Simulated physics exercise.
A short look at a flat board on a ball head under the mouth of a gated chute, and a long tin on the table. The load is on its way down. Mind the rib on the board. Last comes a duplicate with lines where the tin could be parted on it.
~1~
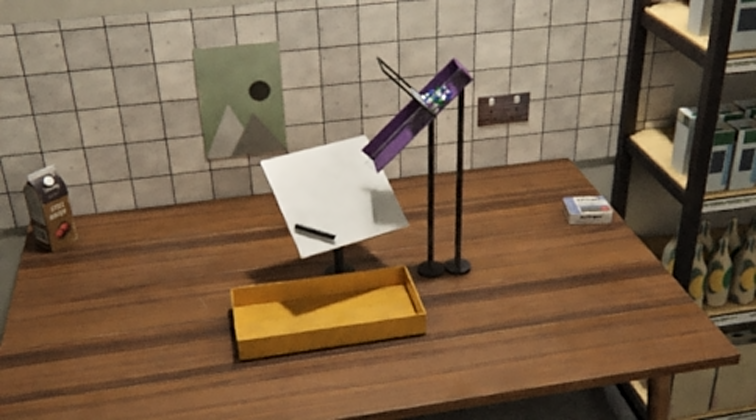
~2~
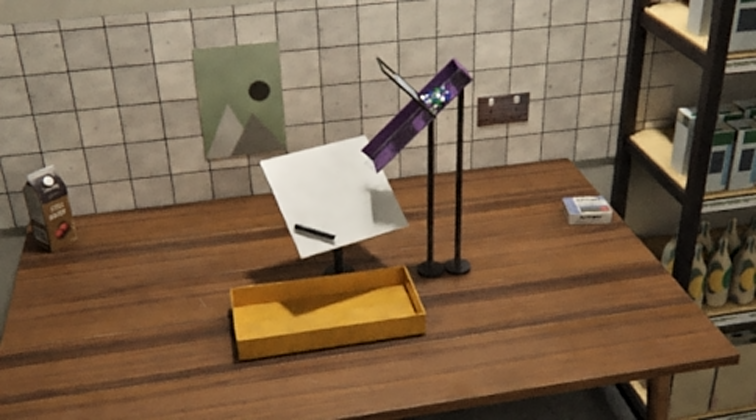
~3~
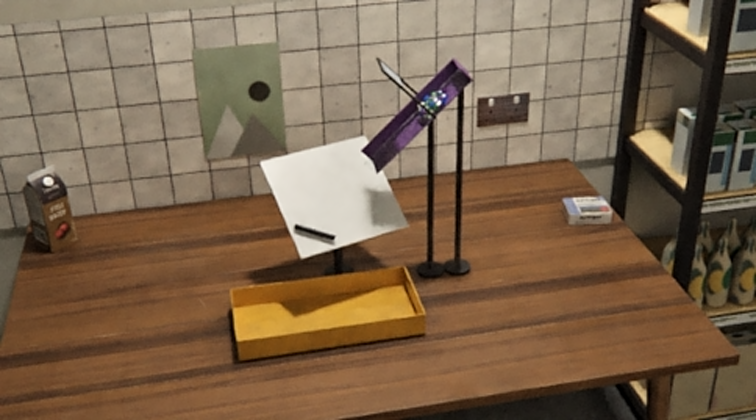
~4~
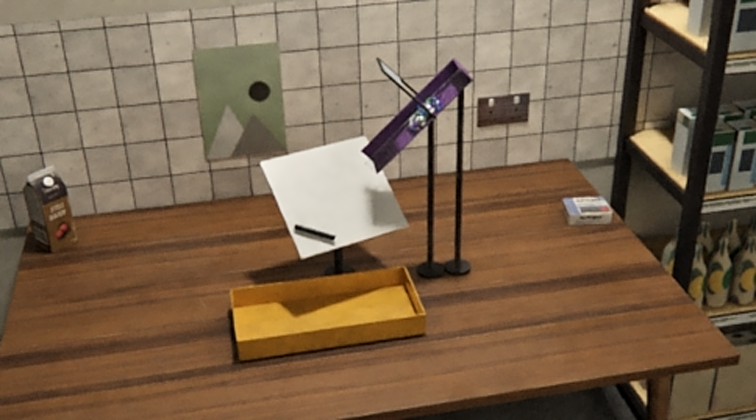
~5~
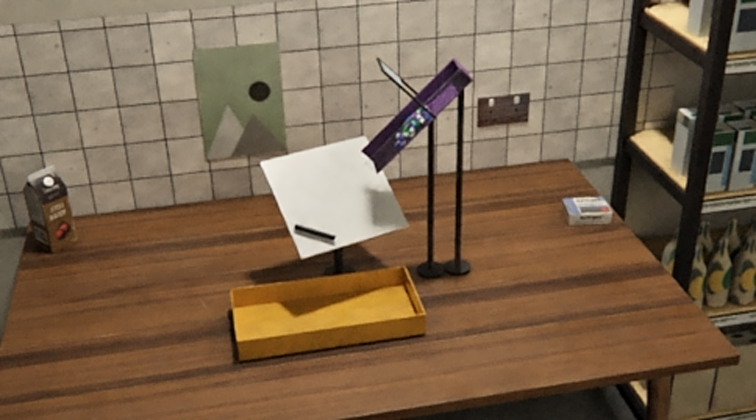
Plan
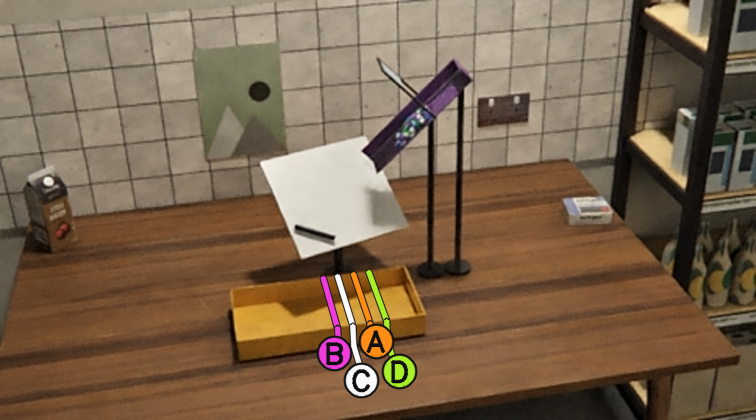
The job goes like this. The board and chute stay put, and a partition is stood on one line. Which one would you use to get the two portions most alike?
Best: A.
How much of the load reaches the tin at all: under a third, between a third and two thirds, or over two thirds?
About that: Over two thirds.
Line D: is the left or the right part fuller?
More lands on the left.
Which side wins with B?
Right.
On the marked copy, line A crosses the front rim at (369, 322); line B crosses the front rim at (337, 327); line C crosses the front rim at (352, 325); line D crosses the front rim at (386, 320).
Choosing A, of what is caught, roughly half on the left of the divider, roughly half on the right.
Choosing B, of what is caught, about a tenth on the left of the divider, almost all on the right.
Choosing C, of what is caught, about a tenth on the left of the divider, the larger part on the right.
Choosing D, of what is caught, the larger part on the left of the divider, about a tenth on the right.
